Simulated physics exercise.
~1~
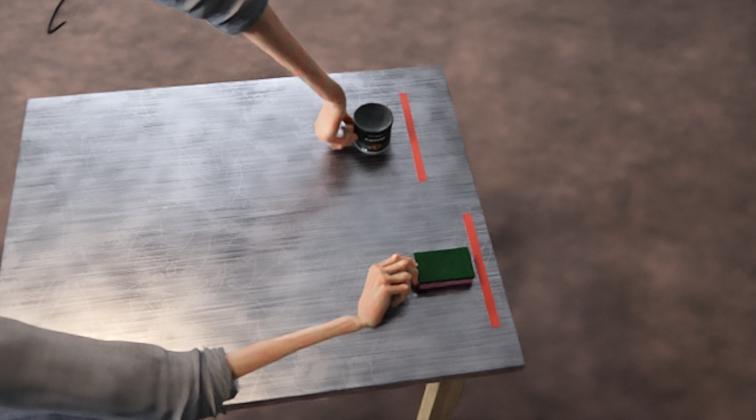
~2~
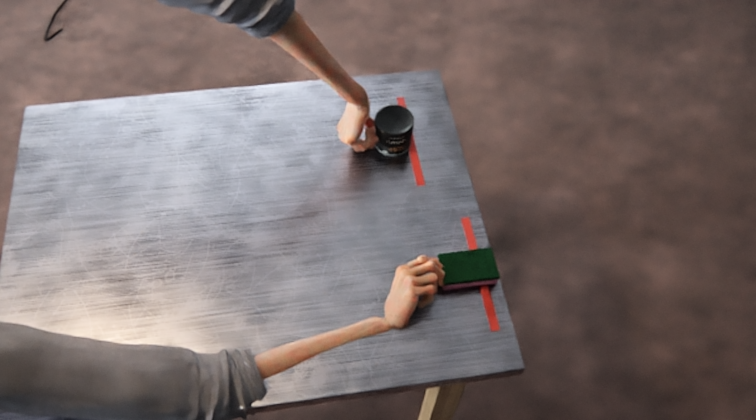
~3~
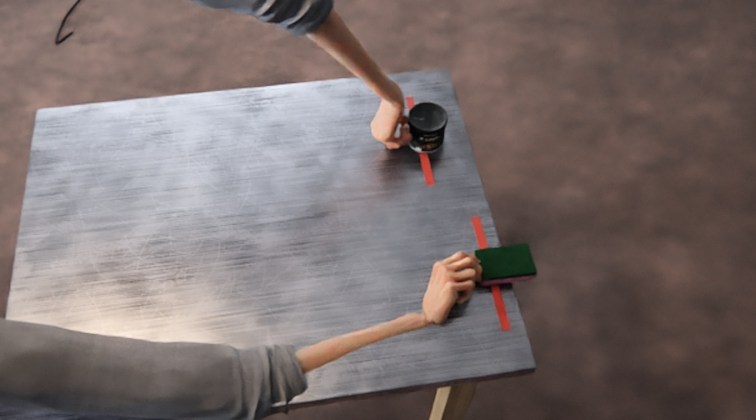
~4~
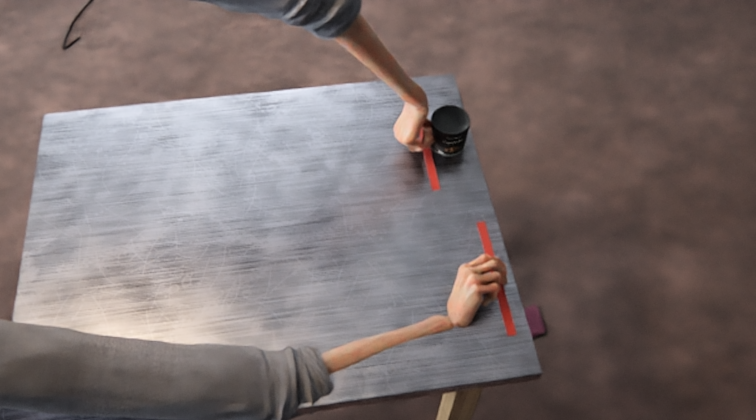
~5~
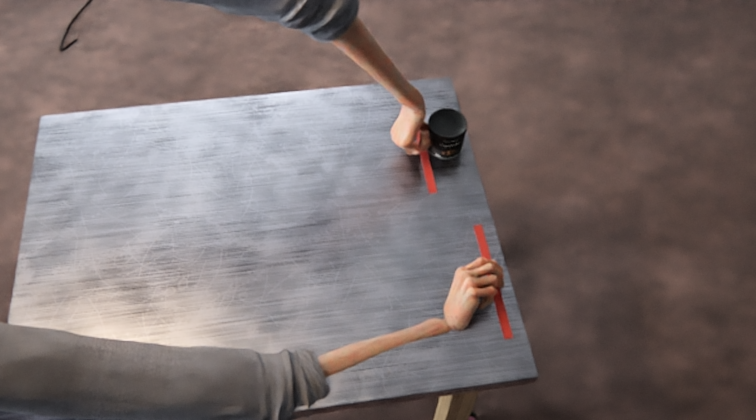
At first, two hands rest on a dark table, the upper one behind a round black tin and the lower one behind a green-topped sponge with a pink underside, each object short of a strip of red tape. Both hands push to the right, and the objects slide over the tapes. The sponge moves on until it juts past the table's right edge. Then it tips off and drops, with only a bit of pink showing beside the table. Finally, the sponge is gone from the tabletop, both hands have stopped, and the tin still stands near the edge.
